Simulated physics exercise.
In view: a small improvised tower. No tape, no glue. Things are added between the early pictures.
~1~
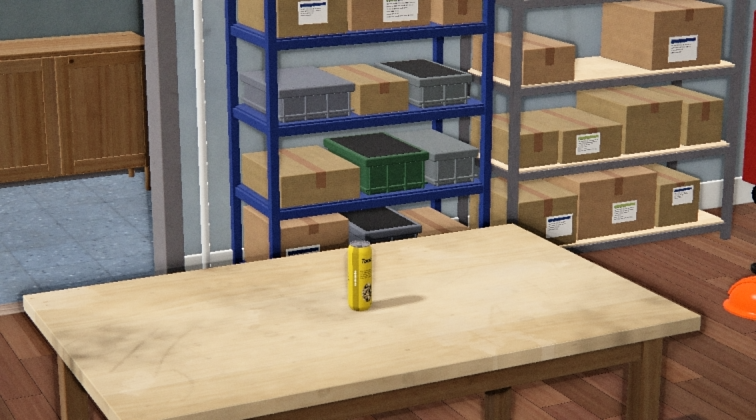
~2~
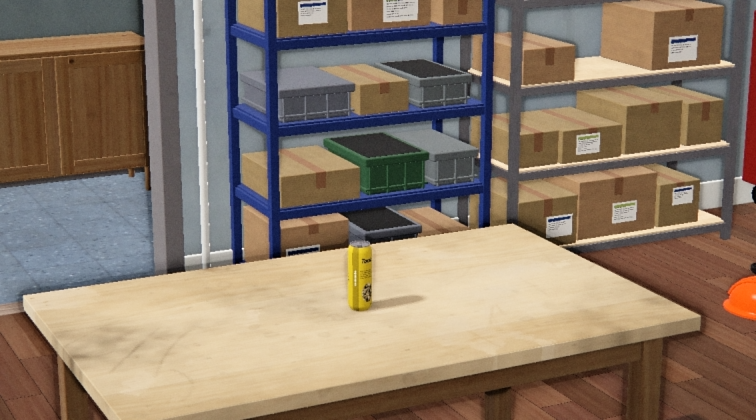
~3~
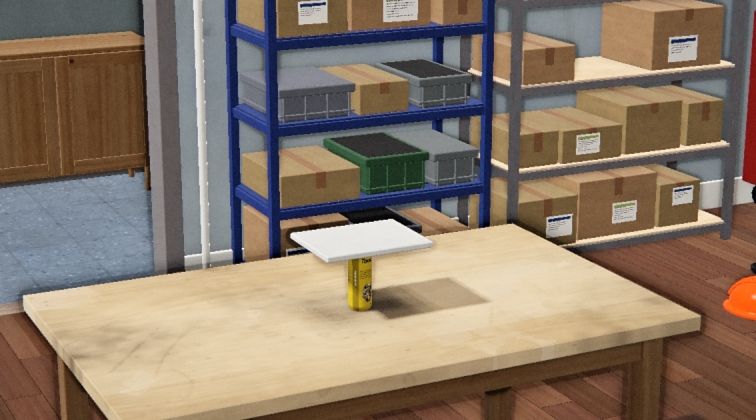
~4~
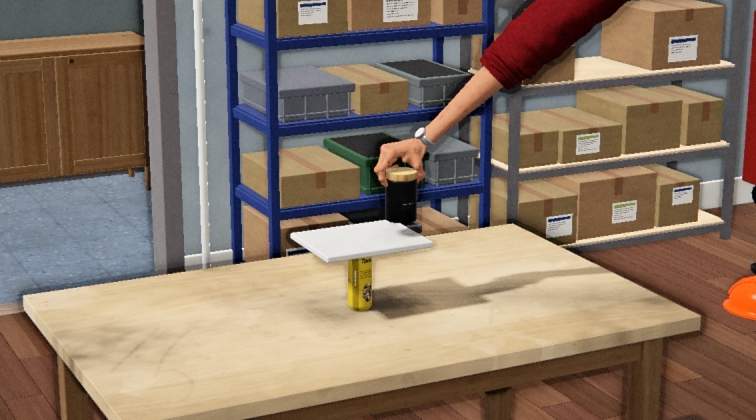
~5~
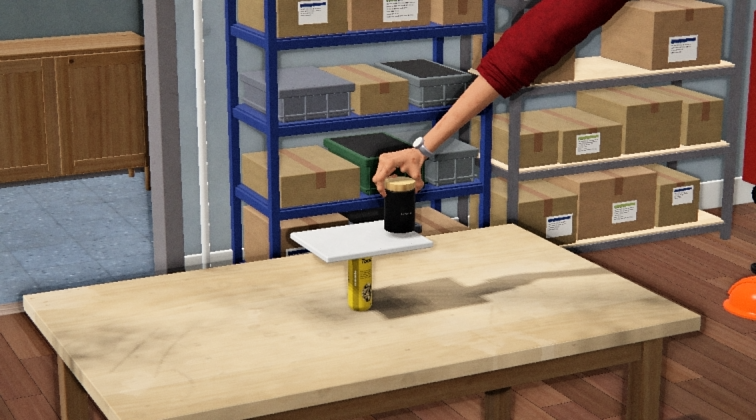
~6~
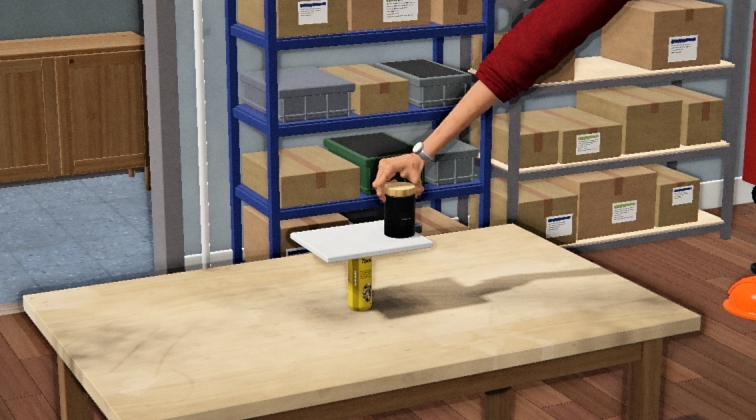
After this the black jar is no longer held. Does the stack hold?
The stack loses its balance.
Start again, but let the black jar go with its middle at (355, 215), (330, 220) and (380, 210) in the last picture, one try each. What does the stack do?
In the first case it keeps its balance; in the second case it comes apart; in the third case it comes apart.
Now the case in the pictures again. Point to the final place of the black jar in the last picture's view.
Around (441, 287).
Then, 0.40 s later than the last frame, black jar now fallen; white lid tilted by 73°.
Then, 0.50 s later than the last frame, white lid on its side.
Then, 0.70 s later than the last frame, white lid now fallen.
When it is over, fallen, black jar and white lid; yellow can as before. End places, in pixels of the last picture, black jar near (441, 287). The stack comes apart.
